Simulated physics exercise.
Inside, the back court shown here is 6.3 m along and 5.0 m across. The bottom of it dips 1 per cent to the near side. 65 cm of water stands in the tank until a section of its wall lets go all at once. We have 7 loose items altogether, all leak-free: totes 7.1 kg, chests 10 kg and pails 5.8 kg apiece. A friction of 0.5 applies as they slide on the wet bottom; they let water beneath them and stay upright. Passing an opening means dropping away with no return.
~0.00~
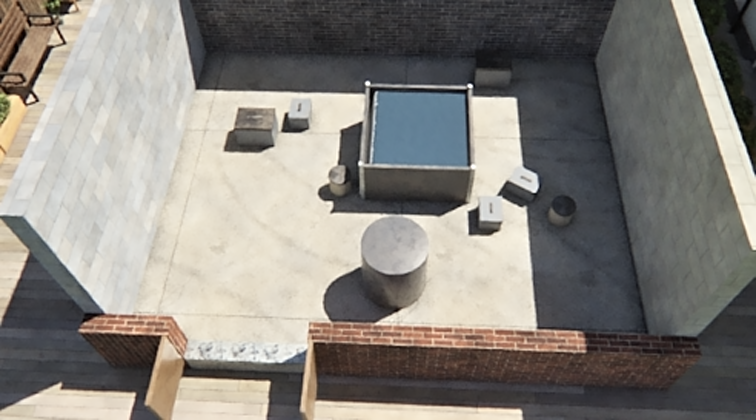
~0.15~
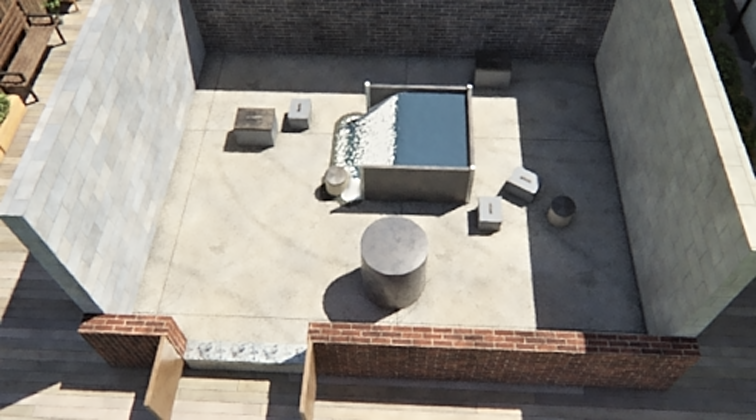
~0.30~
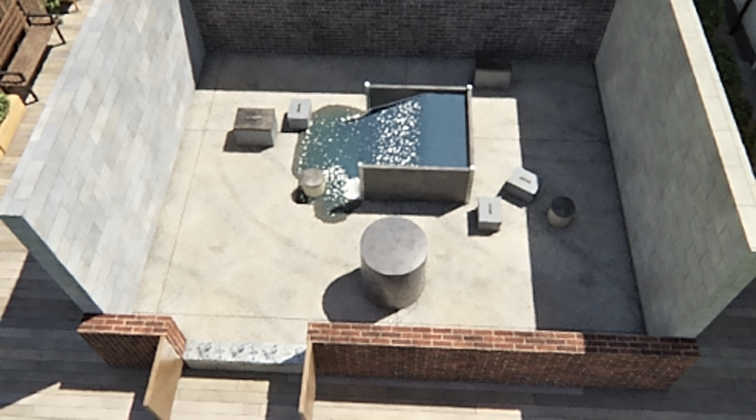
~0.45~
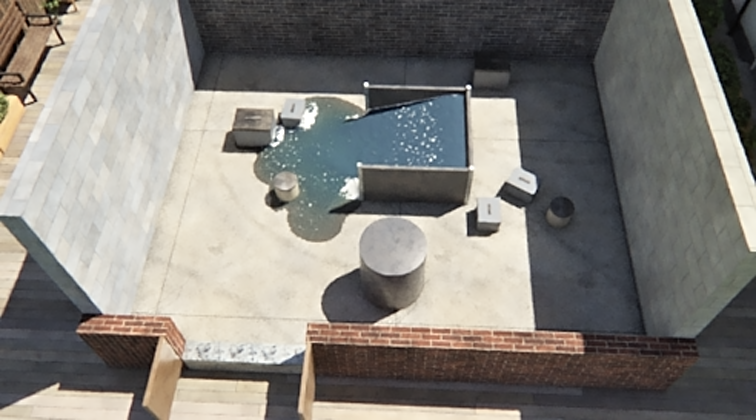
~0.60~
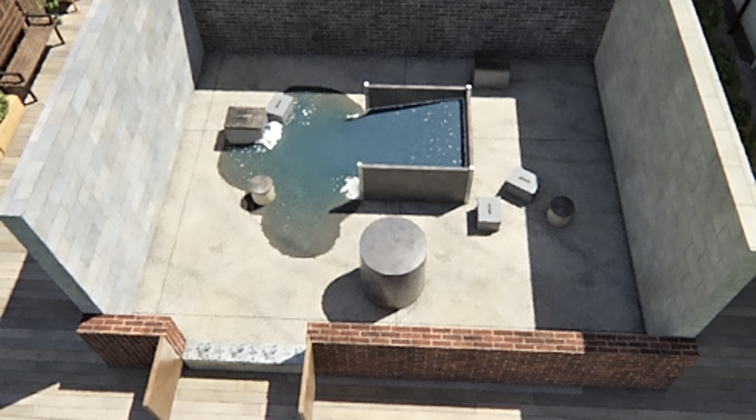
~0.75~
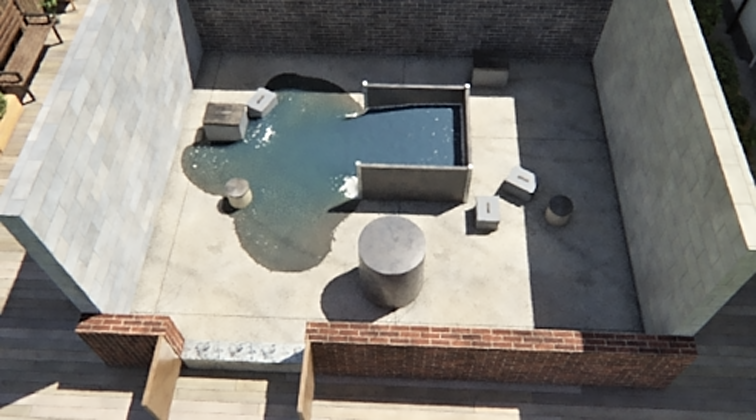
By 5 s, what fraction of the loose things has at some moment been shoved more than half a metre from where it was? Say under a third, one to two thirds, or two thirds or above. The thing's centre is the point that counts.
One to two thirds.
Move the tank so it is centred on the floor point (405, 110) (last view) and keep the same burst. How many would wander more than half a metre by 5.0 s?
So the tally would be 2.
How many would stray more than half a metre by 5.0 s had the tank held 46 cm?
So the tally would be 3.
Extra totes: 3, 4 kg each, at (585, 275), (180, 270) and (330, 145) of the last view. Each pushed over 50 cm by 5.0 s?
In the order asked: Below the mark; above the mark; above the mark.
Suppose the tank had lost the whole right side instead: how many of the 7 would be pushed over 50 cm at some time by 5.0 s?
Result: 3.
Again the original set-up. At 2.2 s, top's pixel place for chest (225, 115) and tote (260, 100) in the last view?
Estimated pixels: (200, 74) and (223, 45).
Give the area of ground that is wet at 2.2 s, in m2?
Wet: Near 14 m2.
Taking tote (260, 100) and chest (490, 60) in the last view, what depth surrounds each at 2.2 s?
Depths: Near 27 cm, then near 0 cm.
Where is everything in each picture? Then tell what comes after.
A pail at (340, 174), on the bottom; a tote at (300, 108), on the bottom; 1.9 m2 under water; 0 of 7 have shifted, in the first picture.
A pail at (336, 175) rests on the ground, 5 cm from its start; a tote at (300, 108) rests on the ground; 2.6 m2 under water; 0 of 7 have shifted, in the second picture.
A pail at (312, 177), on the bottom, 36 cm from its start; a tote at (299, 108) rests on the ground; water covers 3.5 m2; 1 of 7 have shifted, in the third picture.
A pail at (285, 181), on the bottom, 72 cm from its start; a tote at (293, 108), on the bottom, 8 cm from its start; water covers 4.6 m2; 2 of 7 have shifted, in the fourth picture.
A pail at (260, 184), on the bottom, 106 cm from its start; a tote at (279, 104) rests on the ground, 31 cm from its start; 6.0 m2 under water; 3 of 7 have shifted, in the fifth picture.
A pail at (237, 187), on the bottom, 137 cm from its start; a tote at (261, 99) rests on the ground, 58 cm from its start; water covers 7.6 m2; 3 of 7 have shifted, in the sixth picture.
After 1.1 s 3 of 7 are over 50 cm from their spots; 0 afloat.
After 2.2 s 3 of 7 are over 50 cm from their spots; 3 afloat.
After 3.5 s 2 of 7 are over 50 cm from their spots; 2 afloat.
After 5.0 s 3 of 7 are over 50 cm from their spots, and 3 have been at some point; 1 afloat.
